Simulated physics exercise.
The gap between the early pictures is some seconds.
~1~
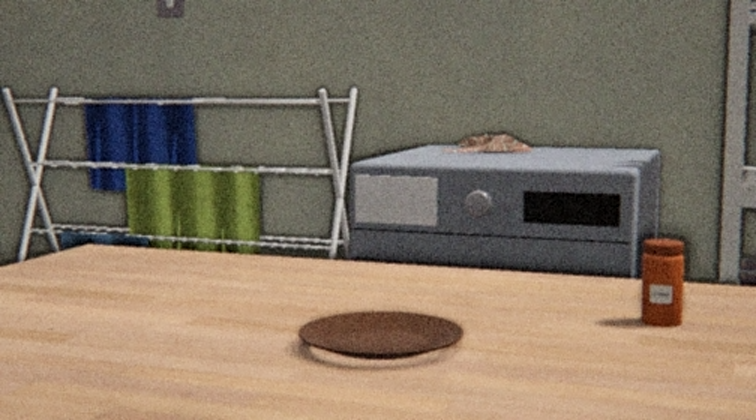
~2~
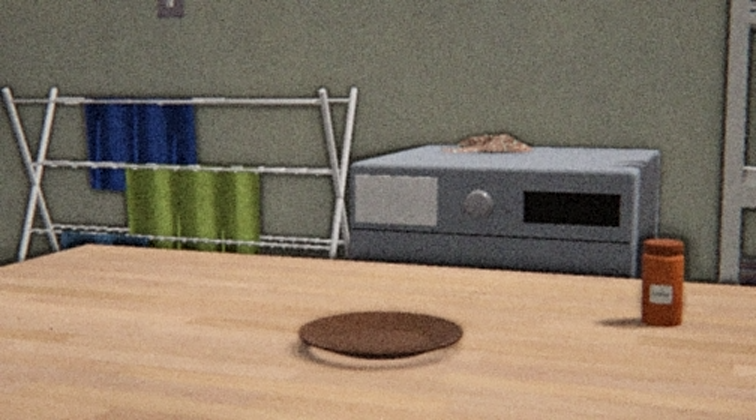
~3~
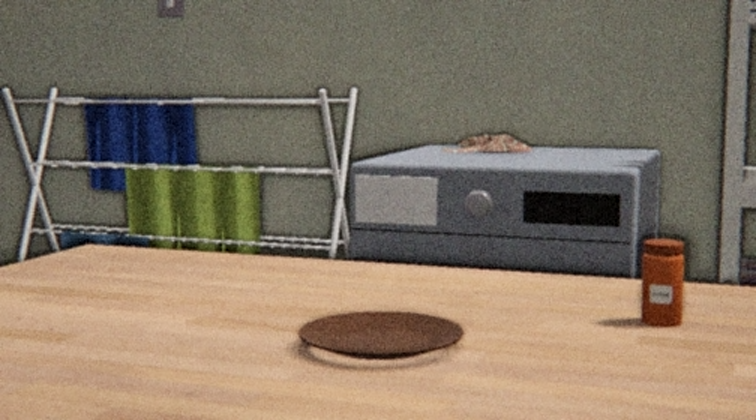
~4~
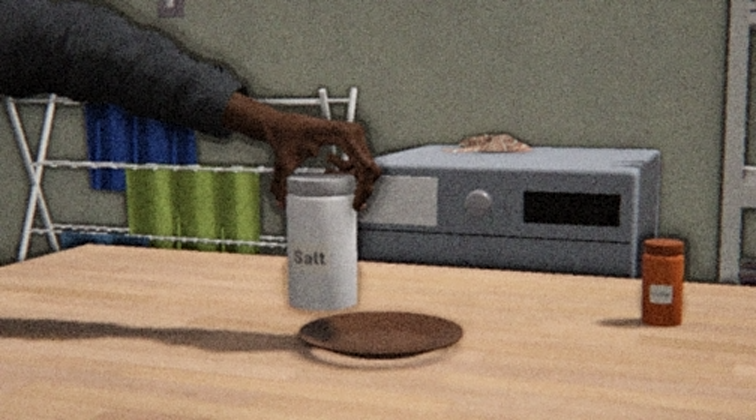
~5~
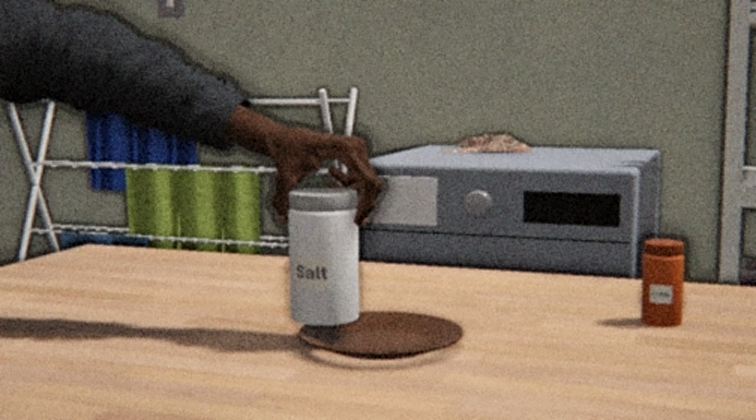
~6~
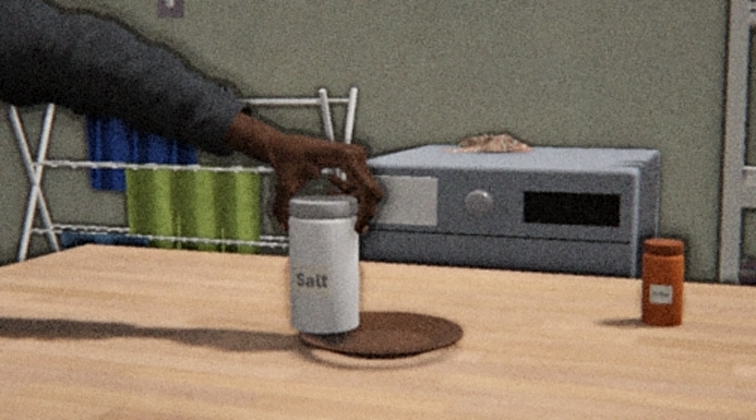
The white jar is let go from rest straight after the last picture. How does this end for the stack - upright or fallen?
It ends upright.
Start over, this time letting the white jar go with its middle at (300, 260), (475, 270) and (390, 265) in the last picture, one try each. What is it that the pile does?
Outcomes in order: A collapse, a collapse, no collapse.
Then, 0.90 s later than the last frame, all is still.
Then, 2.00 s later than the last frame, white jar resting near (324, 263).
When it is over, all 3 as before. End places, in pixels of the last picture, white jar near (324, 263). The pile keeps its balance.
